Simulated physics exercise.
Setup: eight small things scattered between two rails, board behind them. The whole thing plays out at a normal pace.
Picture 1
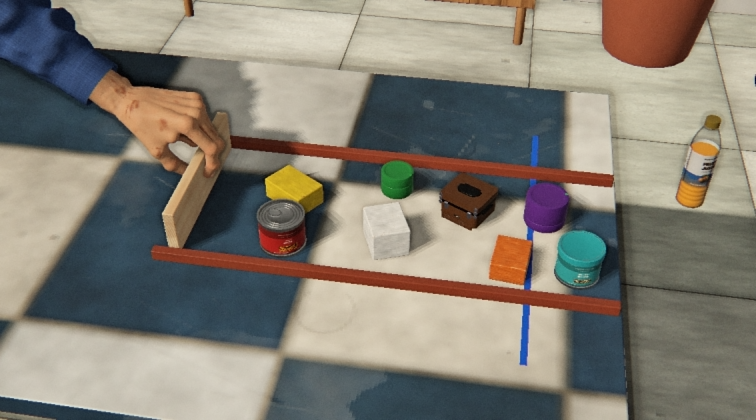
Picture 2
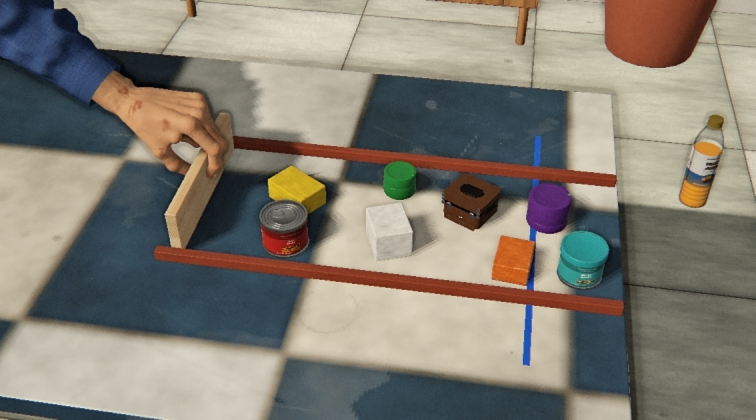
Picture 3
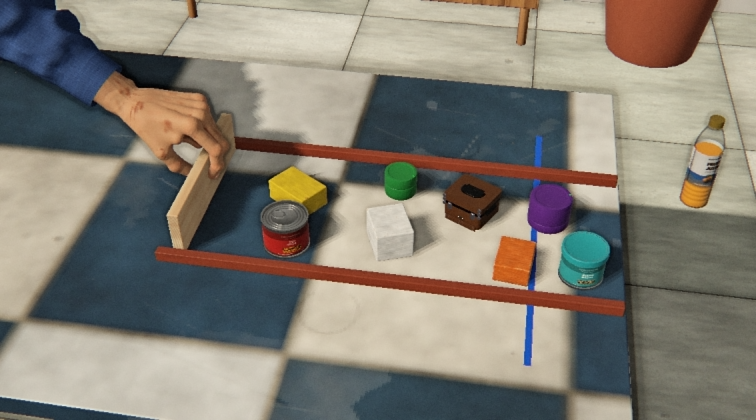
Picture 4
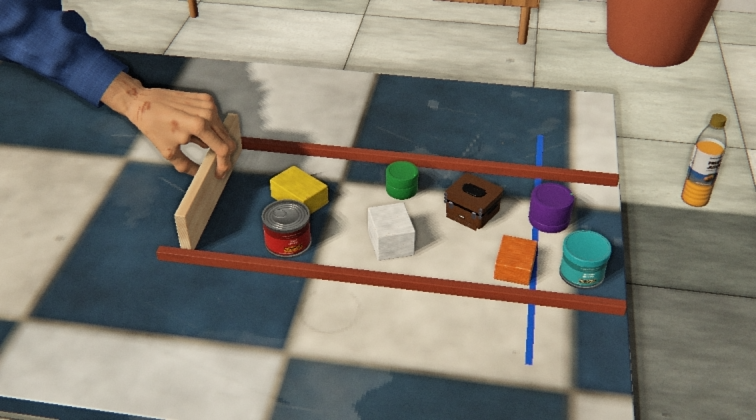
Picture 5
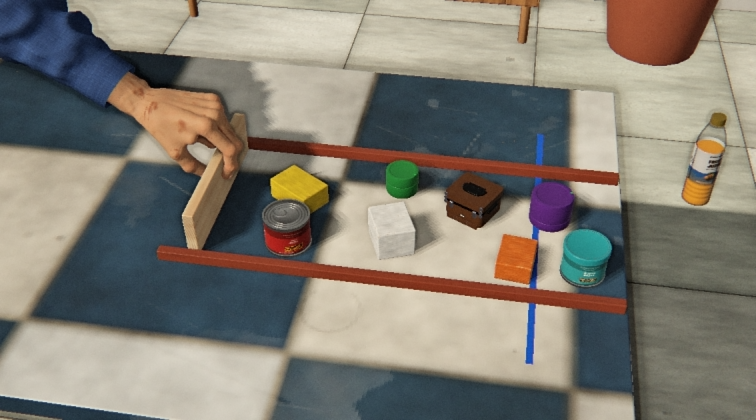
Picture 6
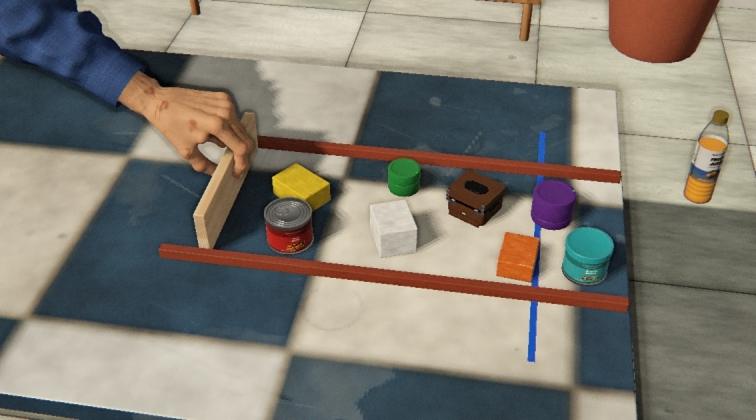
At first, a hand holds a wooden board upright at the left end of two red rails, with eight small objects scattered between them and a blue line crossing near the right. The hand then slides the board a short way right, toward the yellow block and red can, which stay in place.
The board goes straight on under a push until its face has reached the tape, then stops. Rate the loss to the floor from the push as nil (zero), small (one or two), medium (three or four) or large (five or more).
The loss is small.
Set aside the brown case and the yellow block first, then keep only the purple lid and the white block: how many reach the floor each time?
1, then 1.
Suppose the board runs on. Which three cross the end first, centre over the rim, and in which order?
The purple lid, the turquoise pot, then the brown case.
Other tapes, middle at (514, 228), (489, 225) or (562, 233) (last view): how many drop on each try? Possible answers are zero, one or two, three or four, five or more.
In order, the falls would come to 1 or 2; zero; three to four.
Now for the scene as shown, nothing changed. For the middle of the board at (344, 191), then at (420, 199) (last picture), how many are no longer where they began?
At that stage 3; at the next, 5.
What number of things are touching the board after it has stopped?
That makes 4.
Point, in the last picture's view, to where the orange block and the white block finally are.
Final centres, in order: Near (603, 267), near (567, 230).
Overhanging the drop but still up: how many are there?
The answer comes to 1.
Early on, none off yet; turquoise pot at rest near (587, 257); purple lid at rest near (553, 205); orange block at rest near (518, 257).
Finally, the number that fall off is one or two; lost, purple lid and turquoise pot.
